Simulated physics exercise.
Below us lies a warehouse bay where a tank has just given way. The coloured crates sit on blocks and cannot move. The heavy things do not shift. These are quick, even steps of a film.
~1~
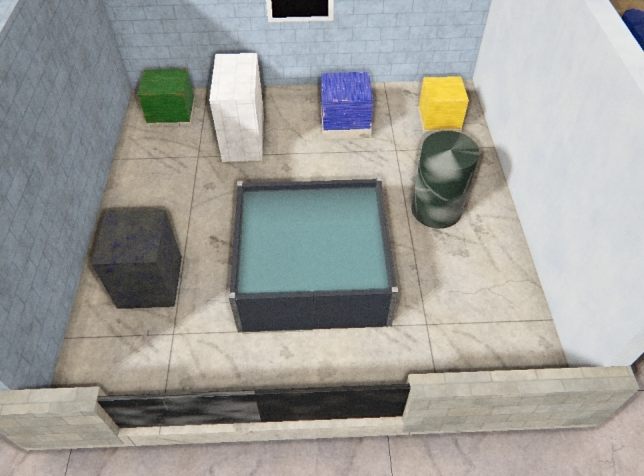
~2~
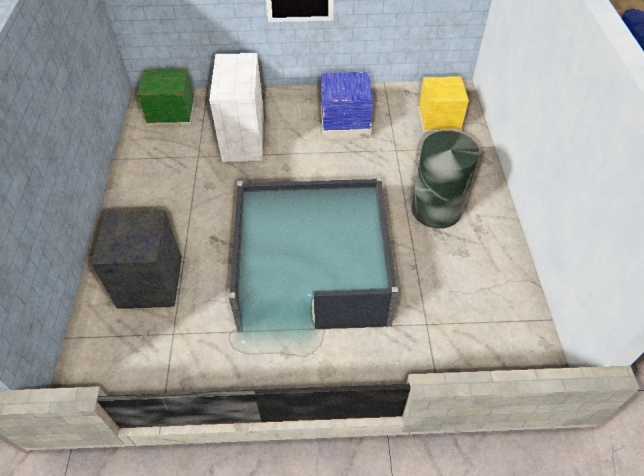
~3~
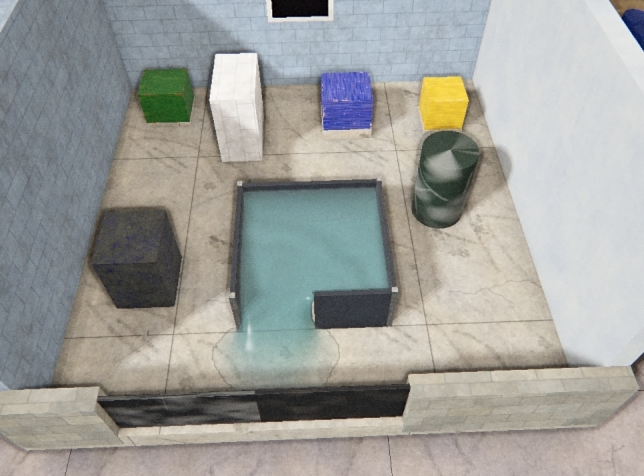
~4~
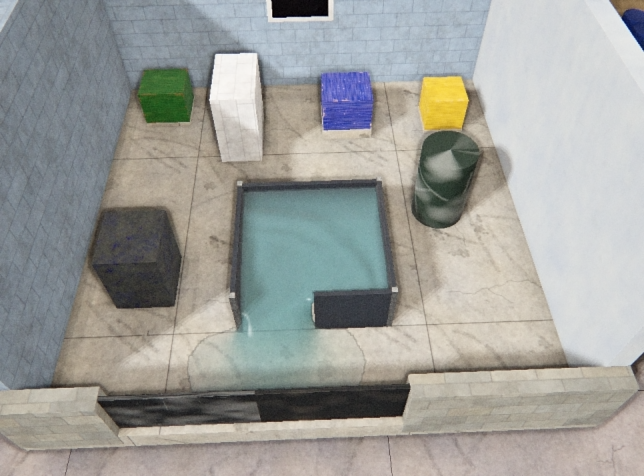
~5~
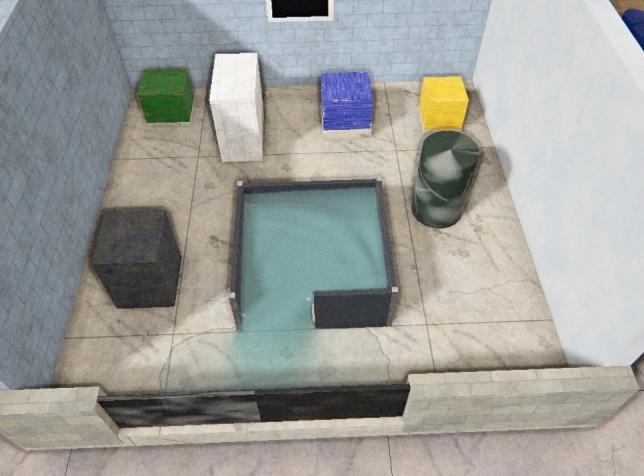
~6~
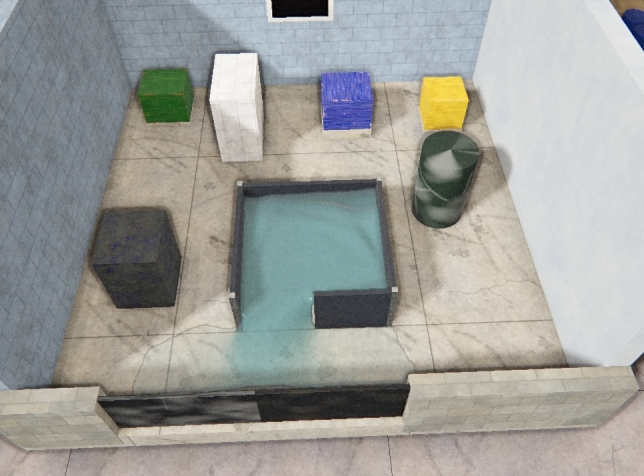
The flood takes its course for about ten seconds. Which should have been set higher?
One by one: The blue crate stays dry; the yellow crate gets wet; the green crate gets wet.
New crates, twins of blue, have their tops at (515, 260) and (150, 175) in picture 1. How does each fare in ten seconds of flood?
In that order: Is soaked, escapes it.
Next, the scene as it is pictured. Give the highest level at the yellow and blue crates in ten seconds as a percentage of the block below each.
Roughly 160 per cent, then 70 per cent.
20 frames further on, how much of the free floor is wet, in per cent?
About 55 per cent.
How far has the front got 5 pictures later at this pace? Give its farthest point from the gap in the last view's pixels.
Close to (560, 396).
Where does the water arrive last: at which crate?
The blue crate.
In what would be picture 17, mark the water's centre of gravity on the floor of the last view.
Roughly at (290, 311).
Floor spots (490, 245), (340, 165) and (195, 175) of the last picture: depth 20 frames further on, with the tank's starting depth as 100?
About 10, 0 and 2 per cent.
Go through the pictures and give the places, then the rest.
Still water in the water tank at (312, 238), in the first frame.
The front is at (239, 343), out from the gap at (278, 317), in the second frame.
Water pours out at (278, 318) and has run to a hidden place, in the third frame.
The front is at a hidden place, out from the gap at (278, 318), in the fourth frame.
Water pours out at (278, 318) and has run to a hidden place, in the fifth frame.
Water pours out at (278, 318) and has run to a hidden place, in the sixth frame.
A moment on, water covers 20 % of the floor; the blue crate not reached, the yellow crate not reached, the green crate not reached.
Next, water covers 30 % of the floor; the blue crate not reached, the yellow crate not reached, the green crate not reached.
Then, water covers 55 % of the floor; the blue crate not reached, the yellow crate water round its plinth, the green crate water round its plinth.
Later, water covers 90 % of the floor; the blue crate water round its plinth, the yellow crate water round its plinth, the green crate water round its plinth.
In the end, water covers 100 % of the floor; the blue crate stayed above the water, the yellow crate was topped, the green crate was topped.
